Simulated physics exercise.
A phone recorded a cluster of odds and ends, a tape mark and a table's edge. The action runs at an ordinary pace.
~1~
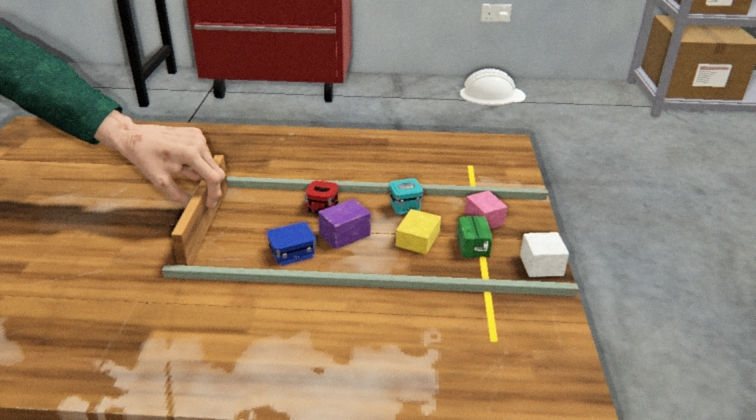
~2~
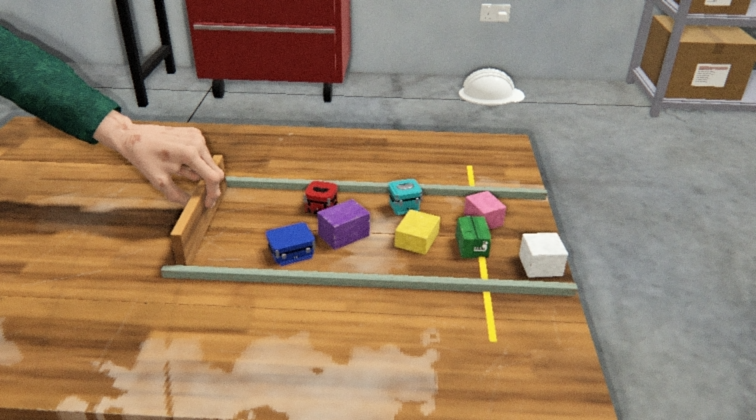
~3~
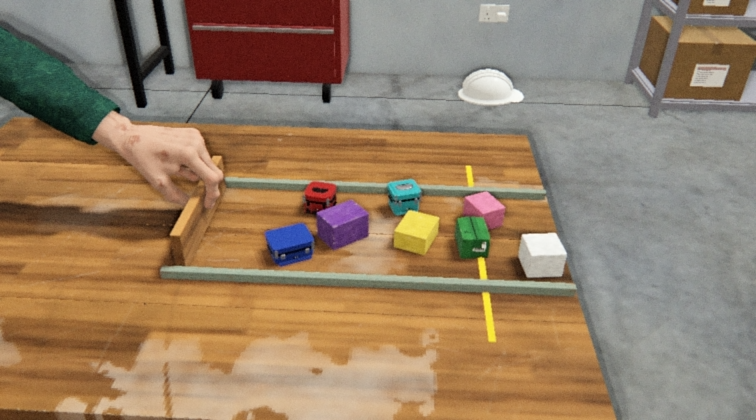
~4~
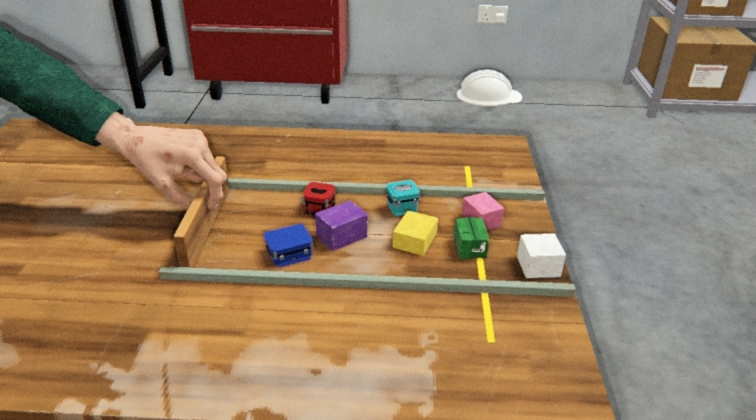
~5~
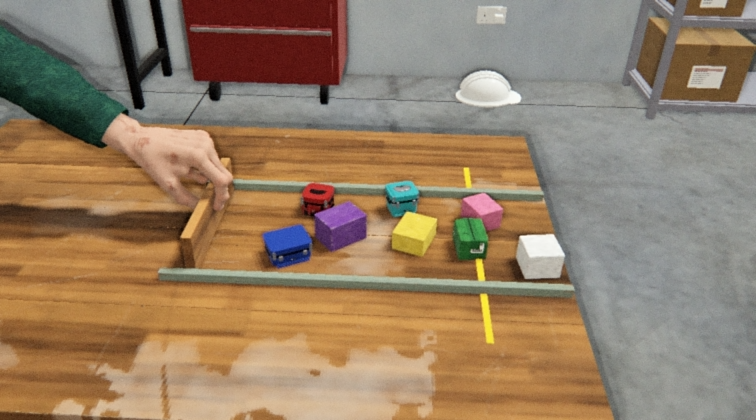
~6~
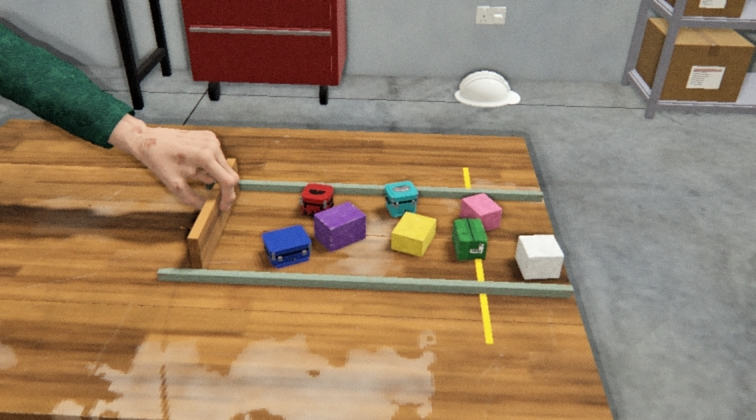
We see a hand in a green sleeve holding a wooden board upright behind a cluster of colourful blocks and small cases on a tabletop, then sliding it slightly right between two rails while the objects stay put.
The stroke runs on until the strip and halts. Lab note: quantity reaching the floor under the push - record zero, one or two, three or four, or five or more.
Once the push stops, one or two will be gone from the table.
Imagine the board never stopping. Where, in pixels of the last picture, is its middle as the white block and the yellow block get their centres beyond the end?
(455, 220) and (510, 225), roughly.
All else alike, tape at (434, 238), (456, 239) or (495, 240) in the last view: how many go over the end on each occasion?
Respectively, 0, 0 and 3.
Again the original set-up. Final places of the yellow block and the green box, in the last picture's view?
The yellow block stops around (524, 237); the green box around (556, 240).
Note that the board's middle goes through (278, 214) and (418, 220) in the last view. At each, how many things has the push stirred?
I count 1 first and 7 after.
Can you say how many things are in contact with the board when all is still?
Result: 3 in all.
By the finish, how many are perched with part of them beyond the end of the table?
The figure is 2.
Soon after, none off yet; white block at rest near (539, 257); pink block at rest near (481, 213); green box at rest near (469, 239).
Then, none off yet; white block moved a little near (552, 259); pink block moved about its own width near (509, 215); green box moved about its own width near (518, 240).
At rest, the number that fall off is one or two; fallen, white block.
